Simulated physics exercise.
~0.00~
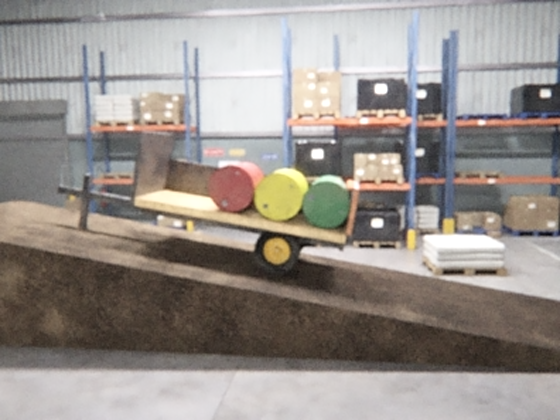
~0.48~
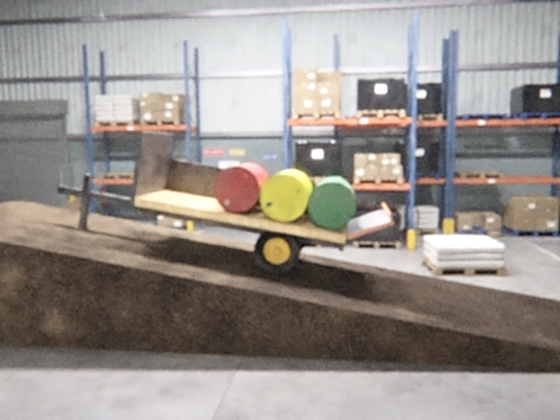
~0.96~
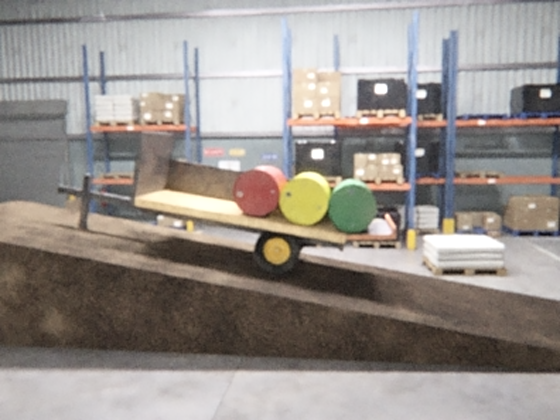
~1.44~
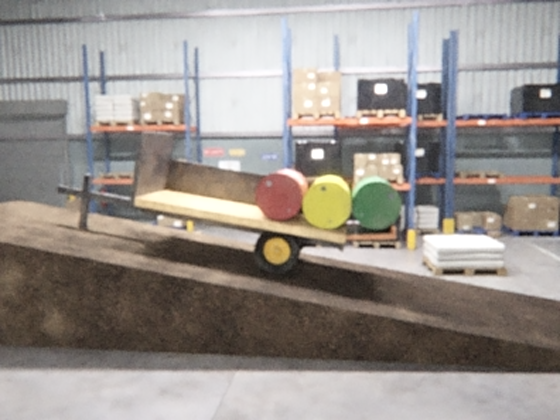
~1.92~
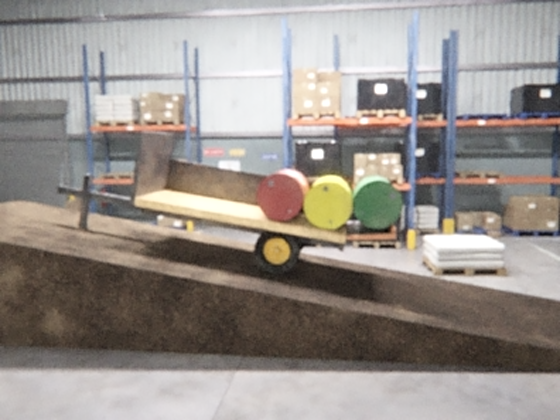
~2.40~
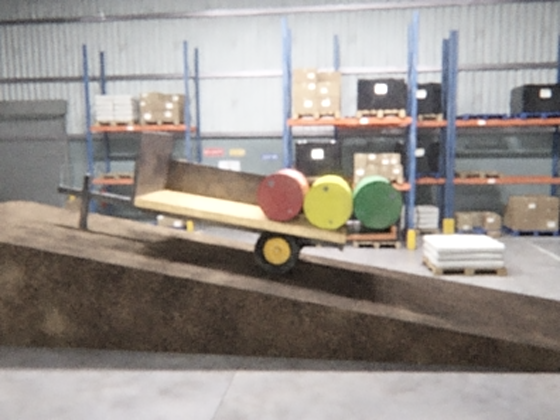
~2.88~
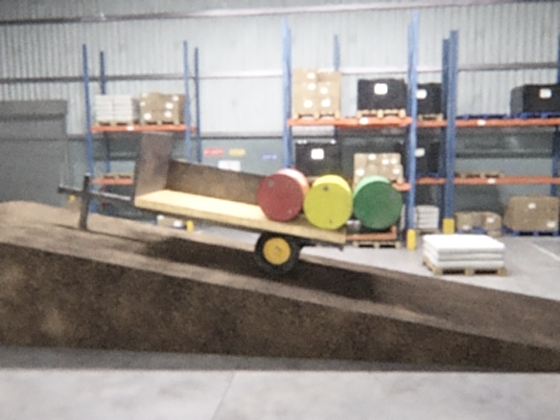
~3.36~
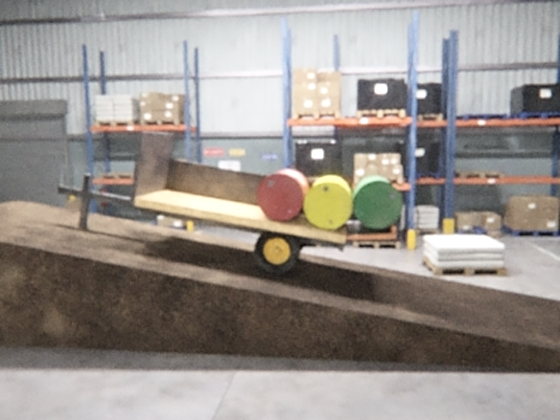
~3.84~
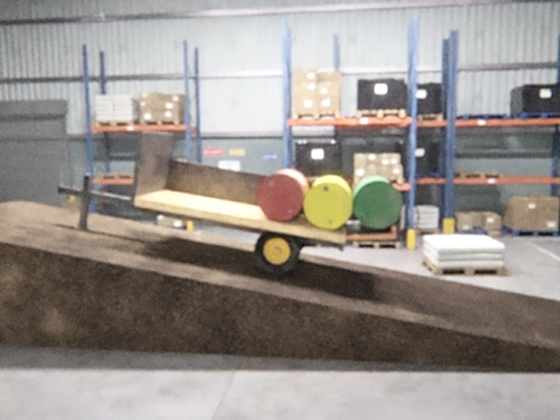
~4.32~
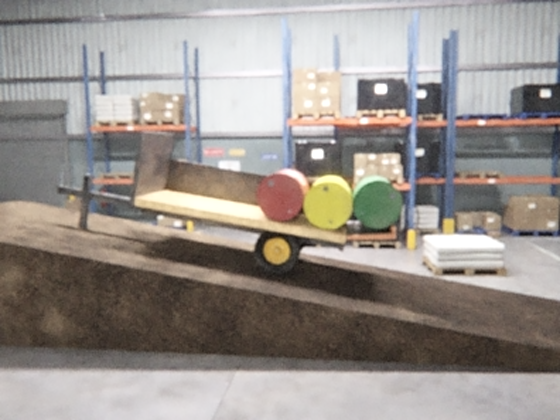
At first, a red, a yellow and a green drum lie side by side against the closed tailgate of a trailer, which stands on a dirt slope falling to the right inside a warehouse. The tailgate swings down to the right and stops partly lowered. The drums begin rolling right along the tilted wooden bed, staying close together. The green one leads and moves out onto the lowered tailgate, with the yellow and red following on the bed. Soon all three come to a stop, and they rest there in a row, none having left the trailer.
